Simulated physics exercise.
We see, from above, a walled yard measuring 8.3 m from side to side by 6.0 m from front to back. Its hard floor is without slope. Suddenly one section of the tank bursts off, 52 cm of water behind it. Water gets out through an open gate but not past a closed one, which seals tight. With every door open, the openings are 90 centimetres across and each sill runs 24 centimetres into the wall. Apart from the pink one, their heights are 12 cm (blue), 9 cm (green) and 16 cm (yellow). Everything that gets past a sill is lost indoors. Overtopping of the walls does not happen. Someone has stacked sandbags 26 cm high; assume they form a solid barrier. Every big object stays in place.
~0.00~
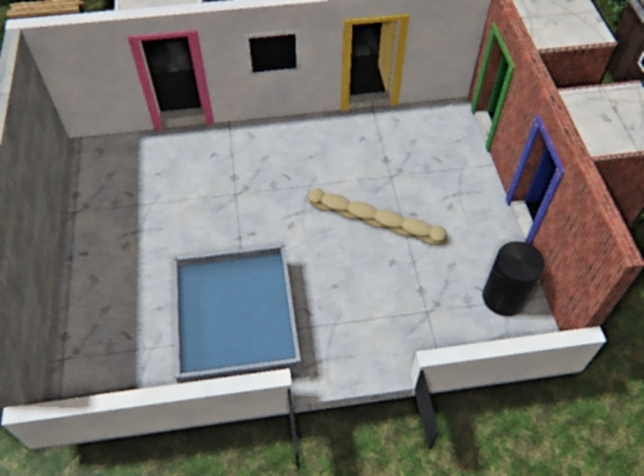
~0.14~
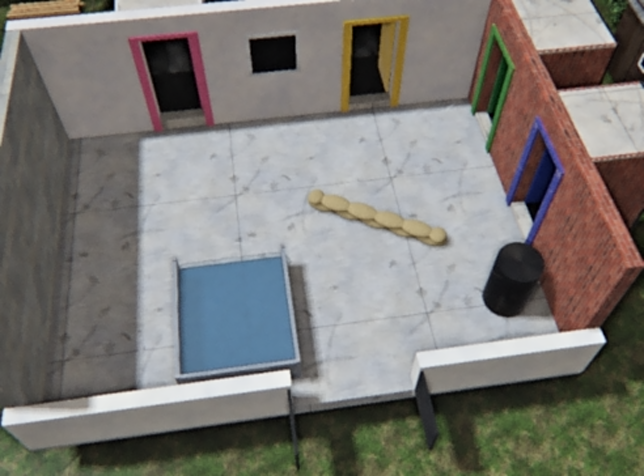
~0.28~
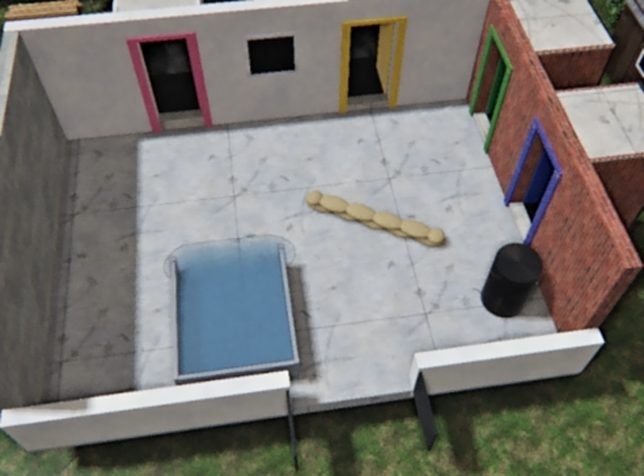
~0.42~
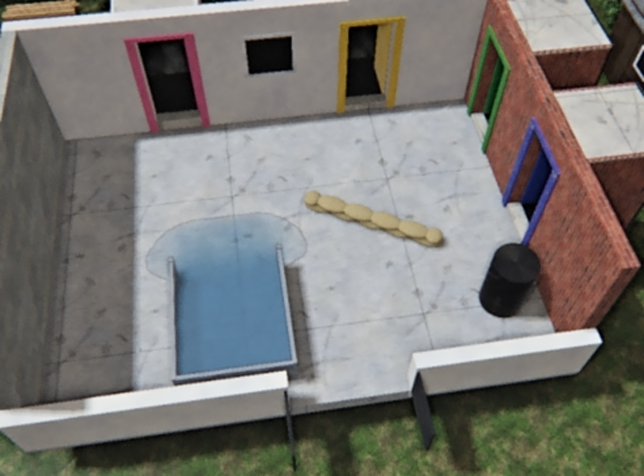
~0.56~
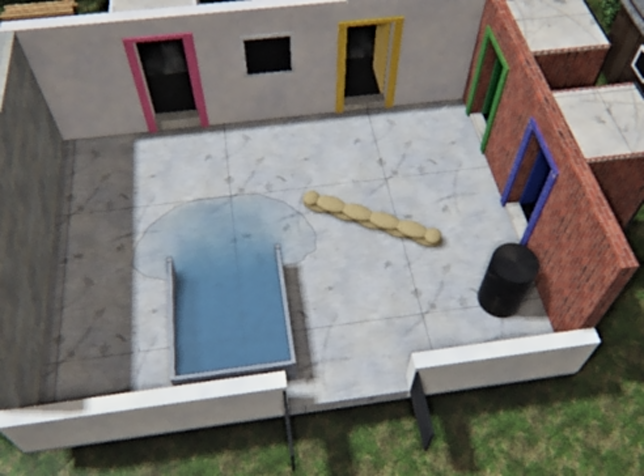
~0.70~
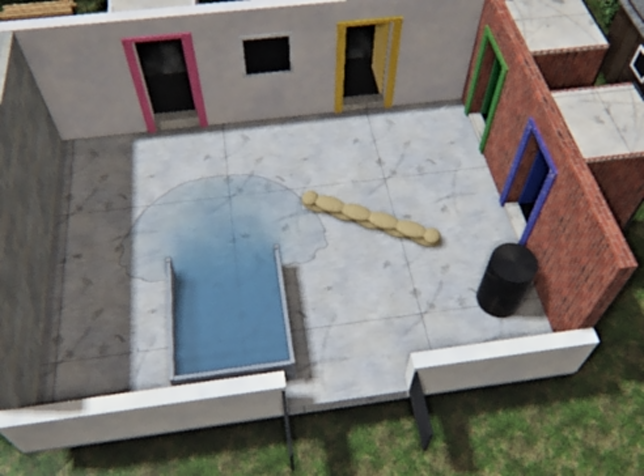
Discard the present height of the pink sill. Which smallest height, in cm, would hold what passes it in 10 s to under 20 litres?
It would have to be roughly 17 cm high.
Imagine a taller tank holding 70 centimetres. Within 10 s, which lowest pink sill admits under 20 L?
Required height: Approx. 25 cm.
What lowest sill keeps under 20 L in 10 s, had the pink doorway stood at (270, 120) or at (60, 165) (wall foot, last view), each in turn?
About 16 cm, then about 17 cm.
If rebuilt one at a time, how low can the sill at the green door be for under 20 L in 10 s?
Green door, minimum about 8.5 cm.
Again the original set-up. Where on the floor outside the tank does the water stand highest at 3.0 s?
(63, 142).
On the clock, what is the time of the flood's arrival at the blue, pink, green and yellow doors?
Arrives: Blue 5.0 s / pink 1.2 s / green 3.8 s / yellow 2.4 s.
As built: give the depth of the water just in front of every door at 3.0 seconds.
Depths in cm: Blue 0, pink 20, green 0, yellow 9.
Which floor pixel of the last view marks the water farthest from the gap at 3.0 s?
Lab note: Front tip approx. at (429, 103).
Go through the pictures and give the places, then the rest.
Still water, 52 cm deep, in the tank at (234, 309); the pink door at (176, 89) is dry, in the first frame.
The front is at a hidden place, 0.2 m from the gap on the far side; 0.3 m2 of floor is wet, 52 cm left at the back, in the second frame.
The gap is on the far side, the front 0.6 m out at (183, 250); the back of the tank holds 52 cm, in the third frame.
The front is at (187, 226), 1.2 m from the gap on the far side; 2.6 m2 of floor is wet, 52 cm left at the back, in the fourth frame.
The front is at (194, 204), 1.7 m from the gap on the far side; 3.9 m2 of floor is wet, 51 cm left at the back, in the fifth frame.
The front is at (189, 185), 2.1 m from the gap on the far side; 5.4 m2 of floor is wet, 45 cm left at the back; 1.6 m in a straight line remain to the pink door at (170, 91), in the sixth frame.
After 1.4 s water covers 25 % of the floor, deepest (22 cm) near (216, 126); 13 cm at the pink door, 0 litres in over its 24 cm sill.
After 3.0 s water covers 40 % of the floor, deepest (32 cm) near (63, 142); 20 cm at the pink door, 0 litres in over its 24 cm sill.
After 10.0 s water covers 90 % of the floor, deepest (10 cm) near (43, 363); 4 cm at the pink door, 0 litres in over its 24 cm sill.
At the pink door as built, the water arrived by 1.3 s and peaked near 24 cm at 2.4 s.
With a sill of 15.5 cm, 33 litres would have come in within the 10 s; with 21 cm, 3 litres. So under 20 litres takes about 17 cm.
